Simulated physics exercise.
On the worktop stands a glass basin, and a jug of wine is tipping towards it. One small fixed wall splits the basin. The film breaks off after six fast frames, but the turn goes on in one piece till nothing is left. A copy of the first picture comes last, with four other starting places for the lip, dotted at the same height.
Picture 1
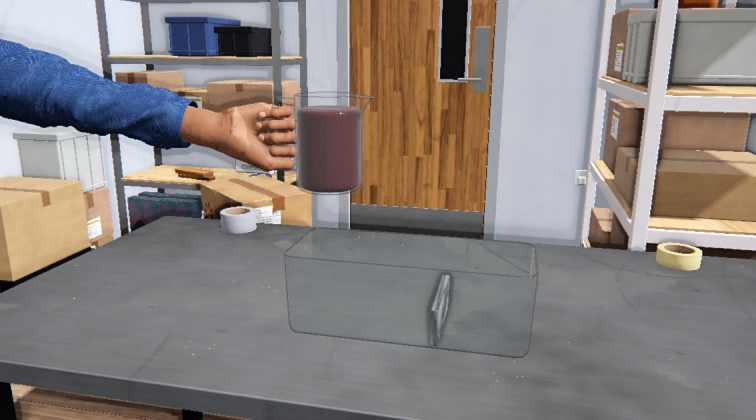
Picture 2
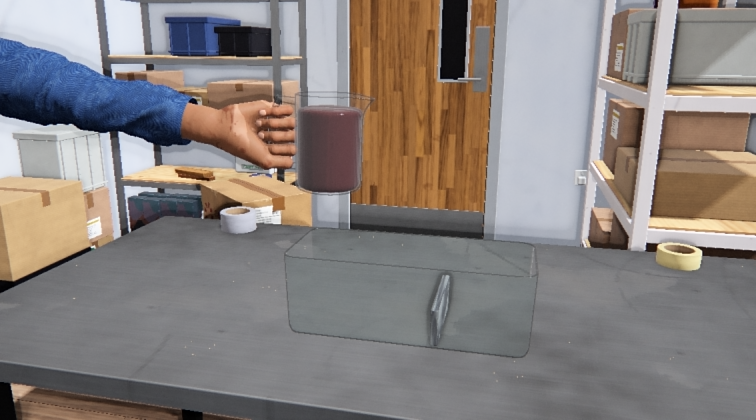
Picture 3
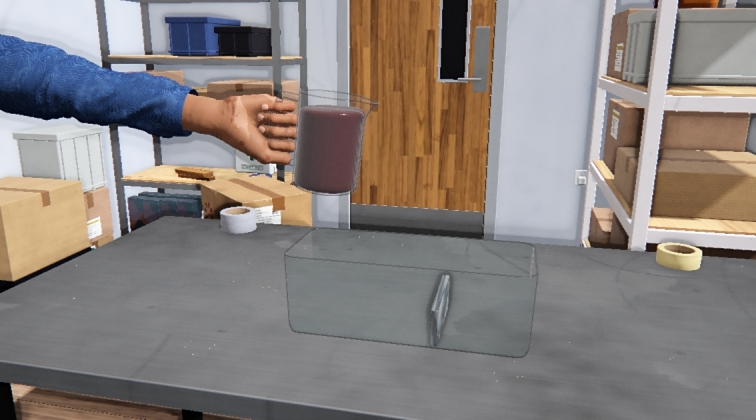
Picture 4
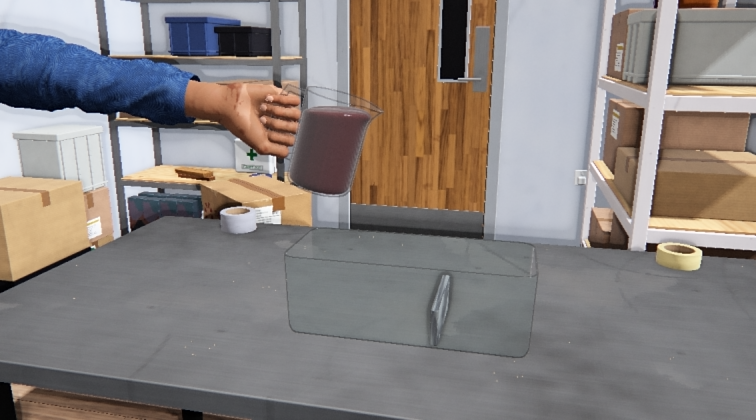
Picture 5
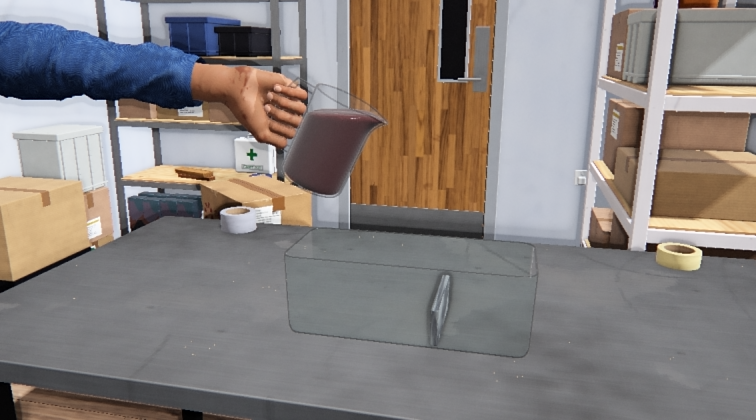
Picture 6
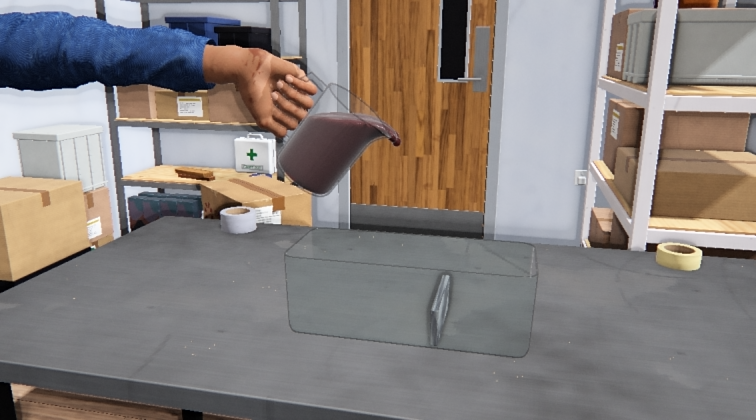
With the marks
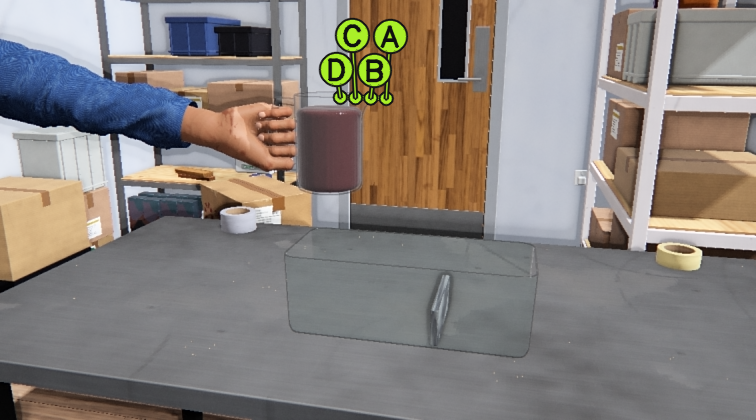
In a storeroom, a hand held a glass jug of dark red liquid above a clear basin on a grey worktop, then gradually tilted it rightward until a little liquid came over the lip.
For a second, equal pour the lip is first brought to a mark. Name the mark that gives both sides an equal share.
A beats the others.
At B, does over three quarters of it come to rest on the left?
Yes, it does.
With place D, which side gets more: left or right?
The left side.
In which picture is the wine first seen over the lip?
In picture 6.
On the marked copy, A at (386, 98); B at (370, 98); C at (355, 97); D at (340, 97).
With A, about 55 % ends left of the wall and 44 % right of it.
With B, about 85 % ends left of the wall and 7 % right of it; 7 % is lost outside.
With C, about 93 % ends left of the wall and 3 % right of it; 4 % is lost outside.
With D, about 95 % ends left of the wall and 4 % right of it.
